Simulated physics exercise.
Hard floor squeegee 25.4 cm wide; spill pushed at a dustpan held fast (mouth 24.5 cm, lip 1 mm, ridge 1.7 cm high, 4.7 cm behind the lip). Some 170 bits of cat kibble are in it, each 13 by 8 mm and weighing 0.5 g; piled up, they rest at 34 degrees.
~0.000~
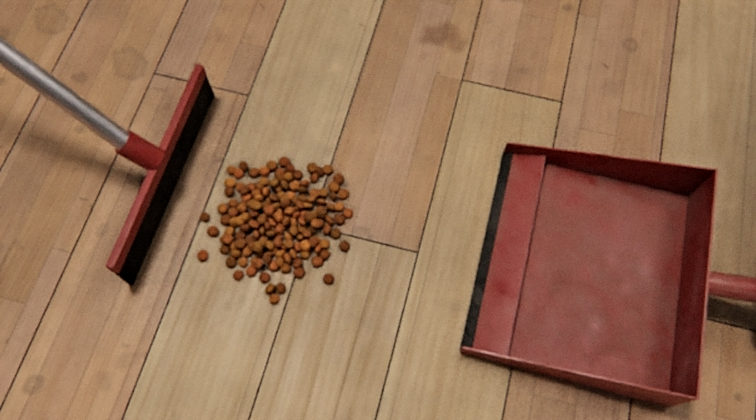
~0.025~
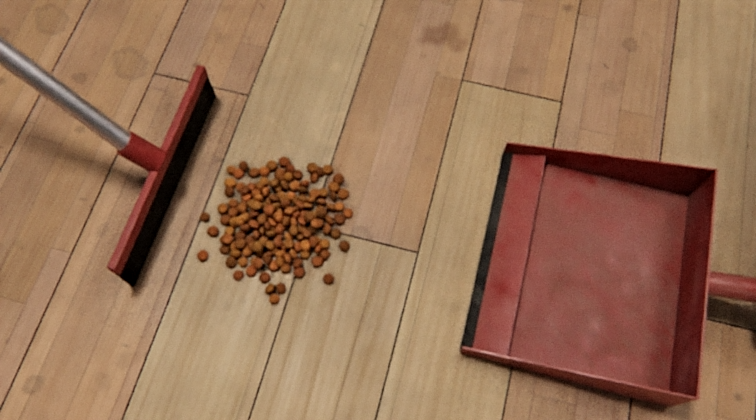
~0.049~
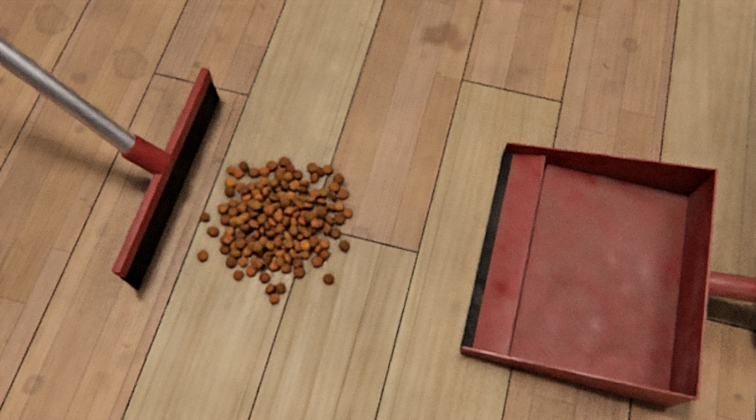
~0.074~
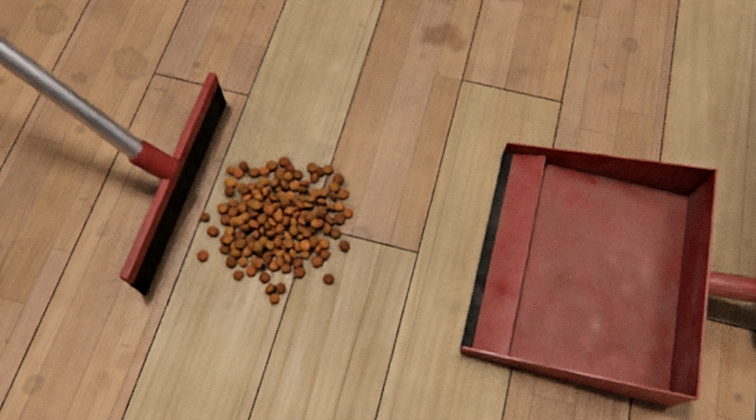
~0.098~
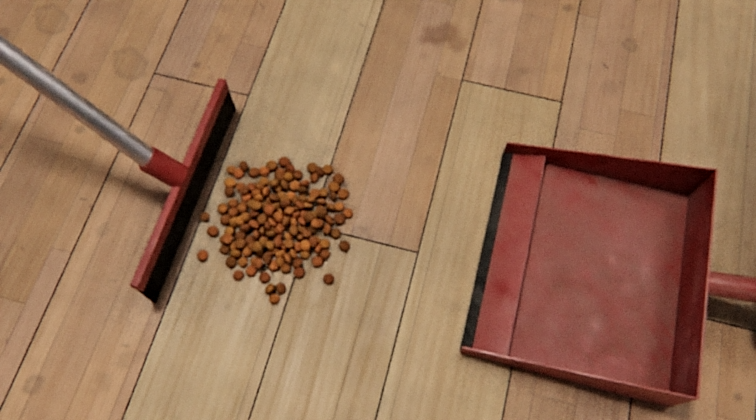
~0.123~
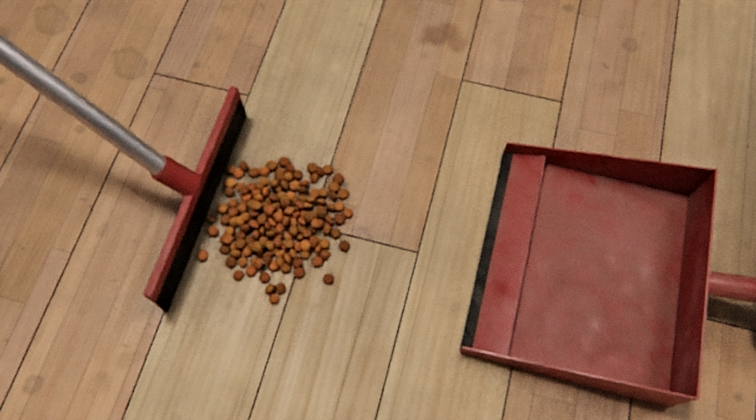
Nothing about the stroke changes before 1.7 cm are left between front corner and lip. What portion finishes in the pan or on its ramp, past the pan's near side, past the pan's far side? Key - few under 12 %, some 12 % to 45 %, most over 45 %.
In the pan or on its ramp: Some. Past the pan's near side: Some. Past the pan's far side: Few.
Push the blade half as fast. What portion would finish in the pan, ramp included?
About 30 per cent.
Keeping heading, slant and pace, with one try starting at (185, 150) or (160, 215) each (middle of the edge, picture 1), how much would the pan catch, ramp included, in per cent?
Around 40 percent, then around 20 percent.
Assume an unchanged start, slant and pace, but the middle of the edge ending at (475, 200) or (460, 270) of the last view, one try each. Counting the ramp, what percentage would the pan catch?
The two tries give roughly 50 and 55 %.
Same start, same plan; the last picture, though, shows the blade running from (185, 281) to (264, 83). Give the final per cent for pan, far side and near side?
Pan 65, far 0, near 5.
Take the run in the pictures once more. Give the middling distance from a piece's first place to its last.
That distance is around 26 cm.
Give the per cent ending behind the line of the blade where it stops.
My guess is close to 15 per cent.
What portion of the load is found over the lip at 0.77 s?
So far, roughly 30 per cent.
After 0.35 s, middle of the blade 17 cm from the lip; 0 % over the lip, far side 0 %, near side 10 %.
After 0.50 s, middle of the blade 7 cm from the lip; 0 % over the lip, far side 0 %, near side 25 %.
After 0.77 s, middle of the blade 2 cm from the lip; 30 % over the lip, far side 0 %, near side 35 %.
At rest (1.3 s), pan 30 %, near side 30 %, far side 0 %, in front of the lip or behind the blade 35 %.
